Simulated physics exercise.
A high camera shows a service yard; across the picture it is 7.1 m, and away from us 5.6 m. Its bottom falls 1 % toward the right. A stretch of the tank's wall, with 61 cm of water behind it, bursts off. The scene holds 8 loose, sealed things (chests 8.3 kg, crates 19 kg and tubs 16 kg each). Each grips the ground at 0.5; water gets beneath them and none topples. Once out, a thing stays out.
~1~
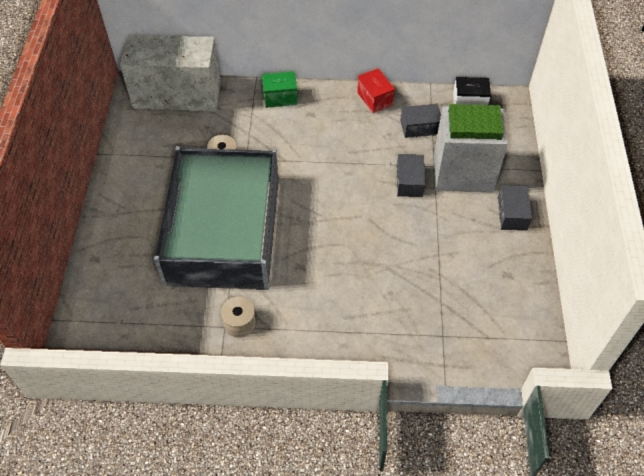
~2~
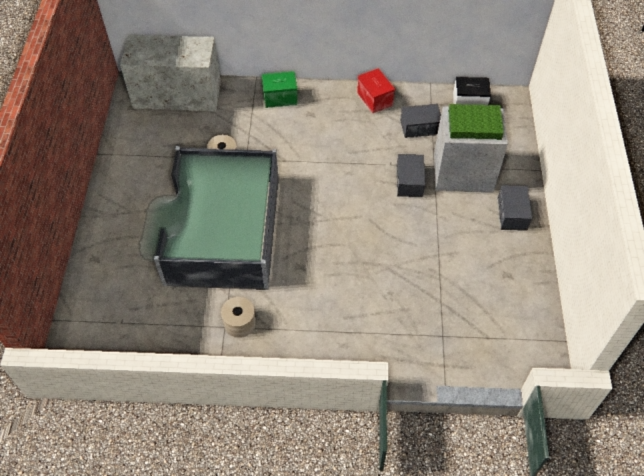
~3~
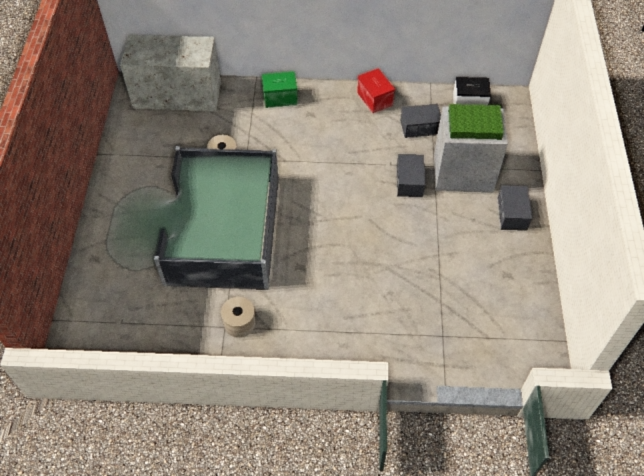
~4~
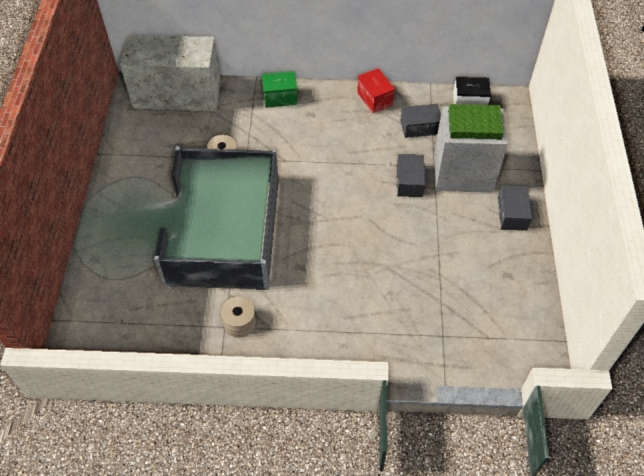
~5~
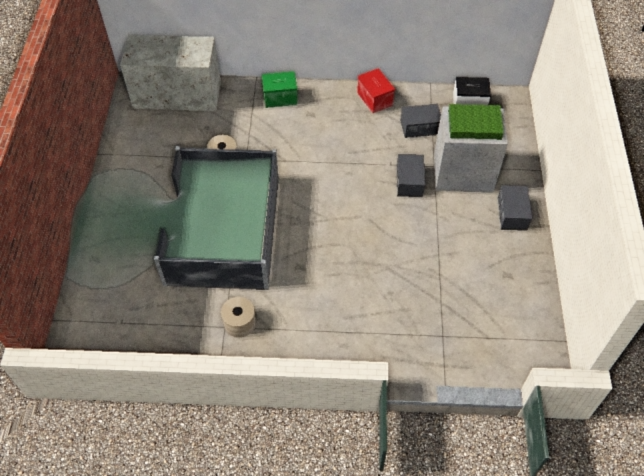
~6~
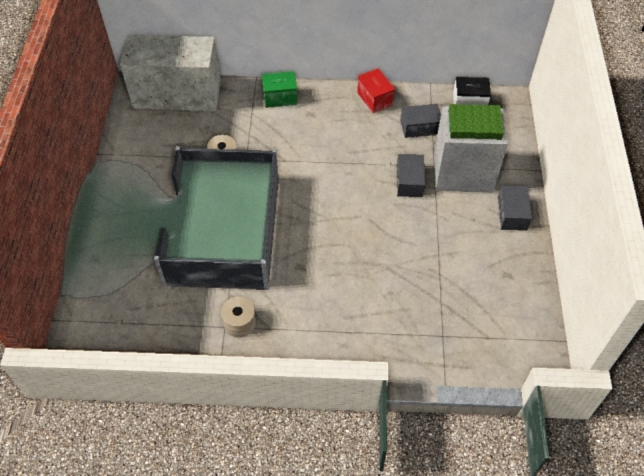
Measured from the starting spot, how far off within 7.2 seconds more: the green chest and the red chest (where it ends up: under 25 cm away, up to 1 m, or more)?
The green chest ends up well away. The red chest ends up well away.
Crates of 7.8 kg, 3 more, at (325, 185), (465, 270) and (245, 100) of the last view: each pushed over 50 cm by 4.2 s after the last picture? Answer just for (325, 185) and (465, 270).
First not far enough, second not far enough.
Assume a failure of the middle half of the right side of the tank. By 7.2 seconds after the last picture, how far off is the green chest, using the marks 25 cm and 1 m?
Then the green chest stays put.
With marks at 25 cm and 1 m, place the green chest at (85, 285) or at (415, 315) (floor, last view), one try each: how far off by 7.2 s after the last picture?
Try one, it is swept a long way; try two, it covers a moderate distance.
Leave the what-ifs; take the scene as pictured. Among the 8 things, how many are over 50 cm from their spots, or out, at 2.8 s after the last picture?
The number I get is 0.
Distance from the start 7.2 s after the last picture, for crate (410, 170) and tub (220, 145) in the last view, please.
Taking them in turn, the shifts are 0 cm and 0 cm.
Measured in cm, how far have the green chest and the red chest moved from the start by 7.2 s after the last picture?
My guess is some 250 and 140 cm, respectively.
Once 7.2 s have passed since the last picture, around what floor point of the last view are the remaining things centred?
Mean floor pixel: About (409, 162).
Then, 0.9 s after the last picture the green chest is near (279, 81), 0.0 m from its start, aground; the red chest is near (376, 82), 0.0 m from its start, aground; 0 of 8 are out; 0 afloat.
Then, 2.8 s after the last picture the green chest is near (285, 83), 0.1 m from its start, aground; the red chest is near (376, 82), 0.0 m from its start, aground; 0 of 8 are out; 0 afloat.
Then, 4.8 s after the last picture the green chest is near (357, 96), 1.3 m from its start, afloat; the red chest is near (400, 88), 0.4 m from its start, aground; 0 of 8 are out; 1 afloat.
Then, 7.2 s after the last picture the green chest is near (435, 86), 2.6 m from its start, afloat; the red chest is near (465, 93), 1.5 m from its start, afloat; 0 of 8 are out; 2 afloat.
